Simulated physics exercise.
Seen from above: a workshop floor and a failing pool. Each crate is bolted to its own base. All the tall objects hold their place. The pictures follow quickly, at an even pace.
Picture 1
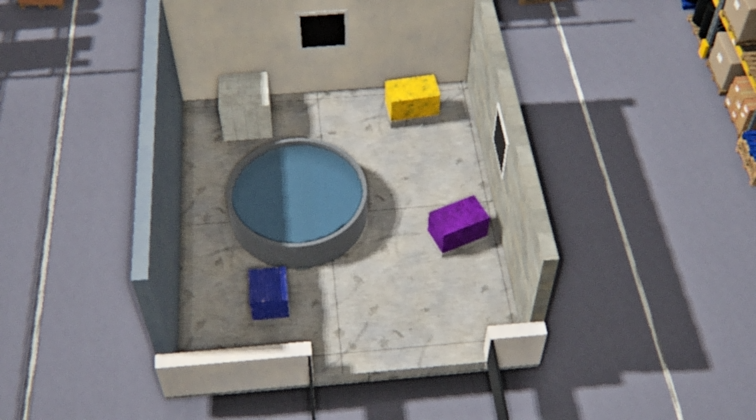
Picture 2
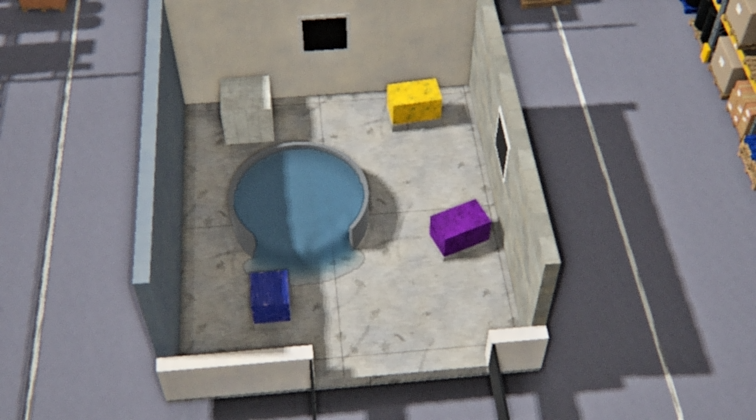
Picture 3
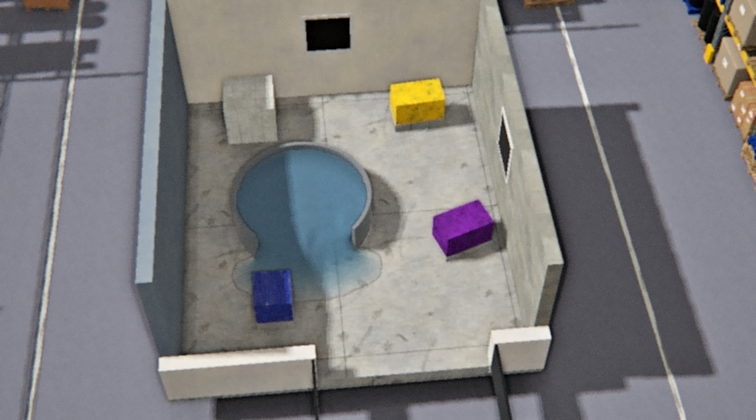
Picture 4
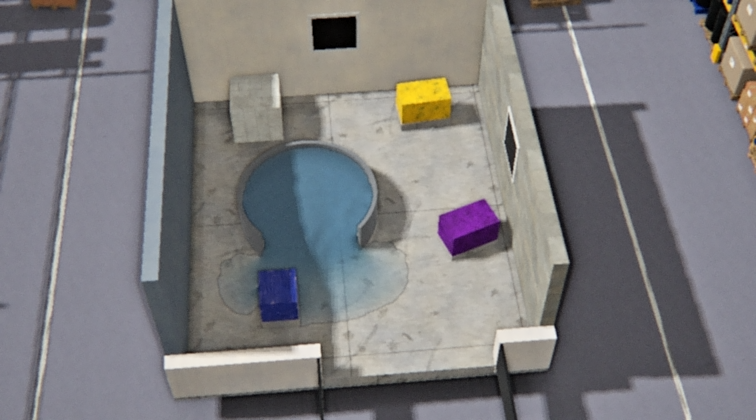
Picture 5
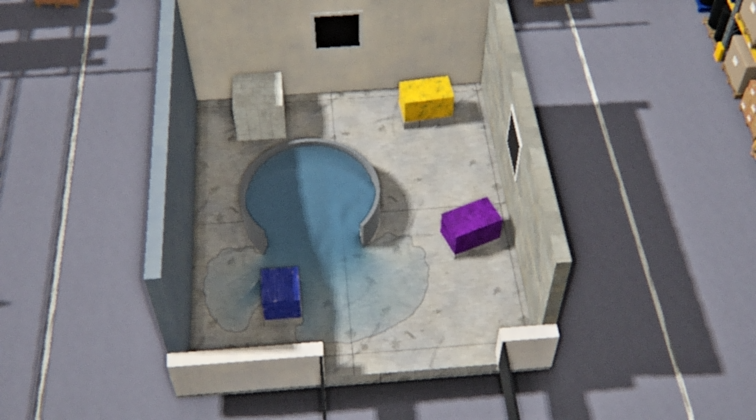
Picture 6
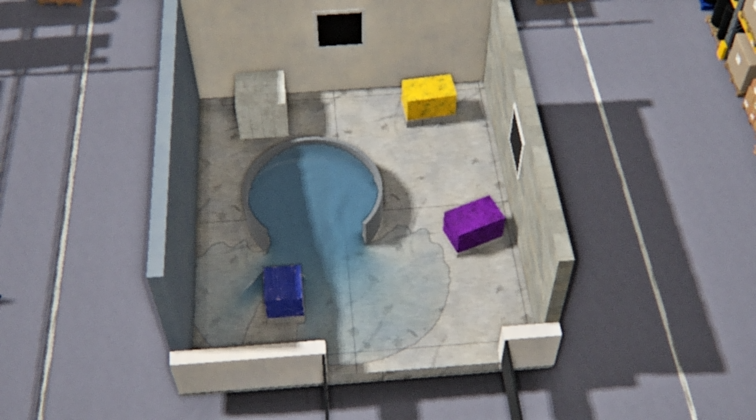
A round pool in a walled workshop floor opening at its near side, water pouring out and spreading around a blue block.
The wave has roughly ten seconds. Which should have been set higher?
In the end: The yellow crate stays dry; the purple crate stays dry; the blue crate gets wet.
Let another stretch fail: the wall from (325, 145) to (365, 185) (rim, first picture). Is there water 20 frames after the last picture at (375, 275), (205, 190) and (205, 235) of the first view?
One after the other: Not flooded, free of water, no water.
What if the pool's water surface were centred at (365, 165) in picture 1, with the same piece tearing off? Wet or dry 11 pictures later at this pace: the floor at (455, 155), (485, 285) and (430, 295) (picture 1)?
In that order: Free of water, flooded, awash.
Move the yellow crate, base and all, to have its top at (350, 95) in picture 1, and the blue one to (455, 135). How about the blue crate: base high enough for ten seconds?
One by one: Blue is safe.
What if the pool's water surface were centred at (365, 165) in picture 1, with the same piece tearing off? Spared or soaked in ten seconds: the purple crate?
Purple is wetted.
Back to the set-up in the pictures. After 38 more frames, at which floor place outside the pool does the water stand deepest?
Close to (200, 121).
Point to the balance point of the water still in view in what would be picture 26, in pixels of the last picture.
Roughly at (304, 260).
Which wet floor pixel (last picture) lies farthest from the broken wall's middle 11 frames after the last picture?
Close to (534, 347).
A moment on, water covers 35 % of the floor; the yellow crate not reached, the purple crate water round its plinth, the blue crate water round its plinth.
Next, water covers 40 % of the floor; the yellow crate not reached, the purple crate water round its plinth, the blue crate water round its plinth.
Then, water covers 50 % of the floor; the yellow crate not reached, the purple crate water round its plinth, the blue crate water round its plinth.
Later, water covers 70 % of the floor; the yellow crate not reached, the purple crate water round its plinth, the blue crate water round its plinth.
In the end, water covers 95 % of the floor; the yellow crate stayed above the water, the purple crate stayed above the water, the blue crate was topped.
